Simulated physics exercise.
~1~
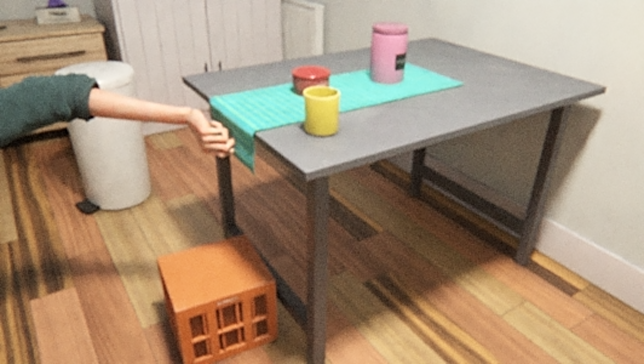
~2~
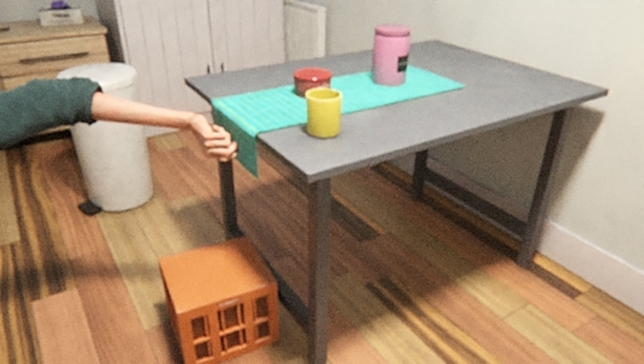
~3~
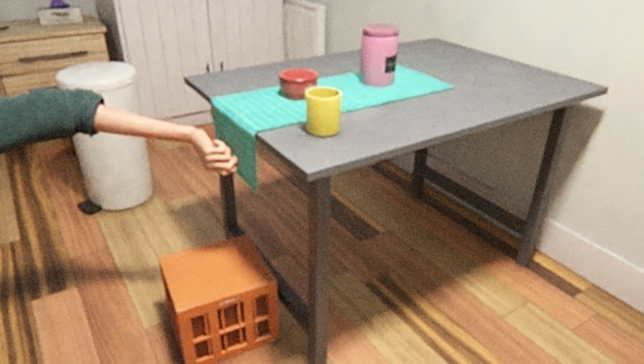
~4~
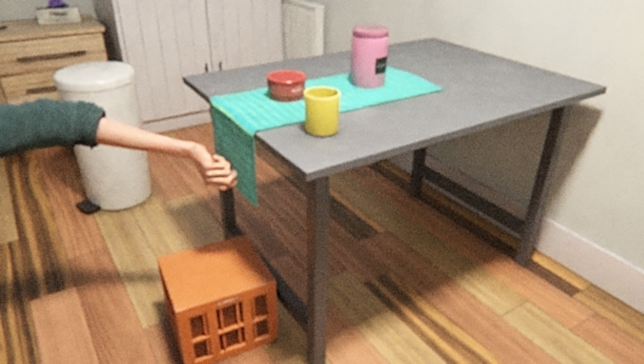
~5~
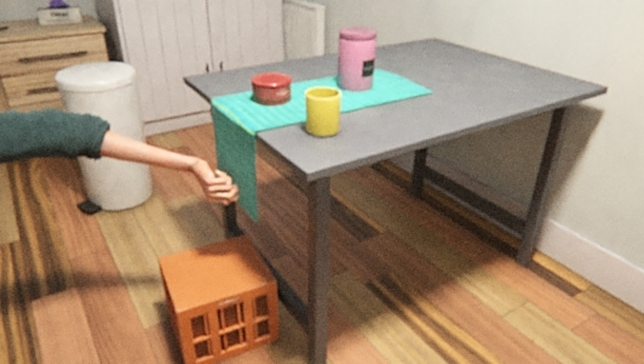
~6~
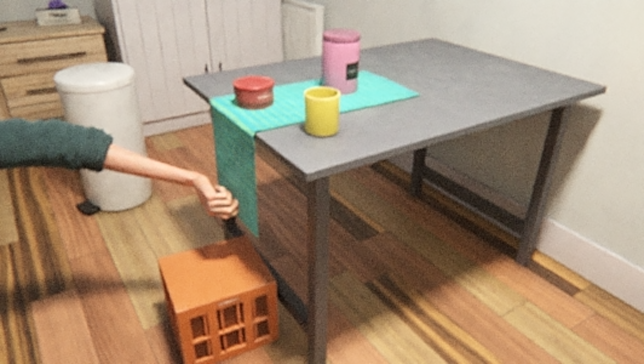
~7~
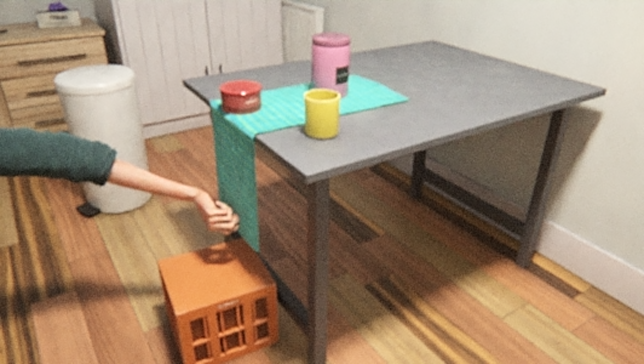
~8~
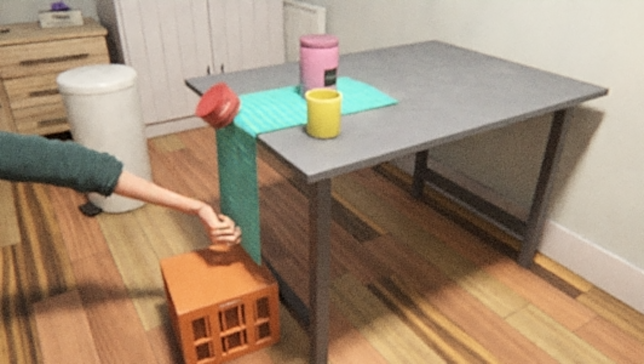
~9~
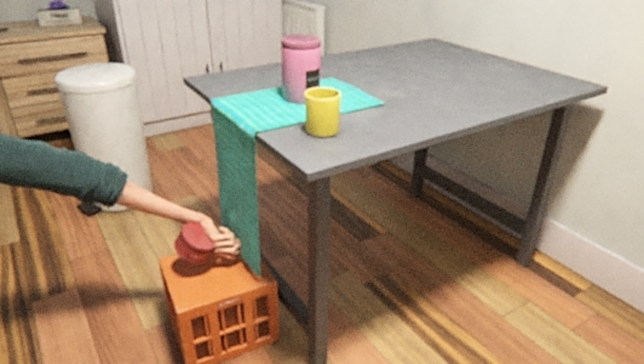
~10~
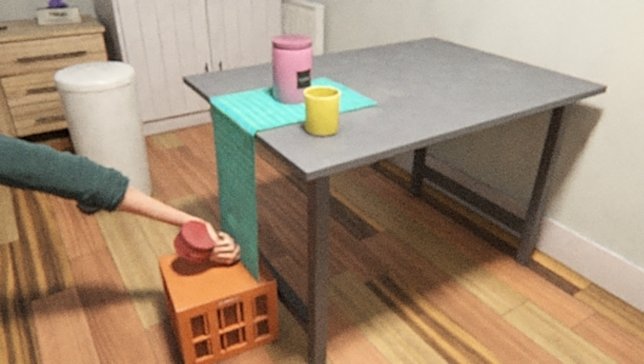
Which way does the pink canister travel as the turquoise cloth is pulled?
The pink canister moves to the left, staying upright as it rides along with the cloth.
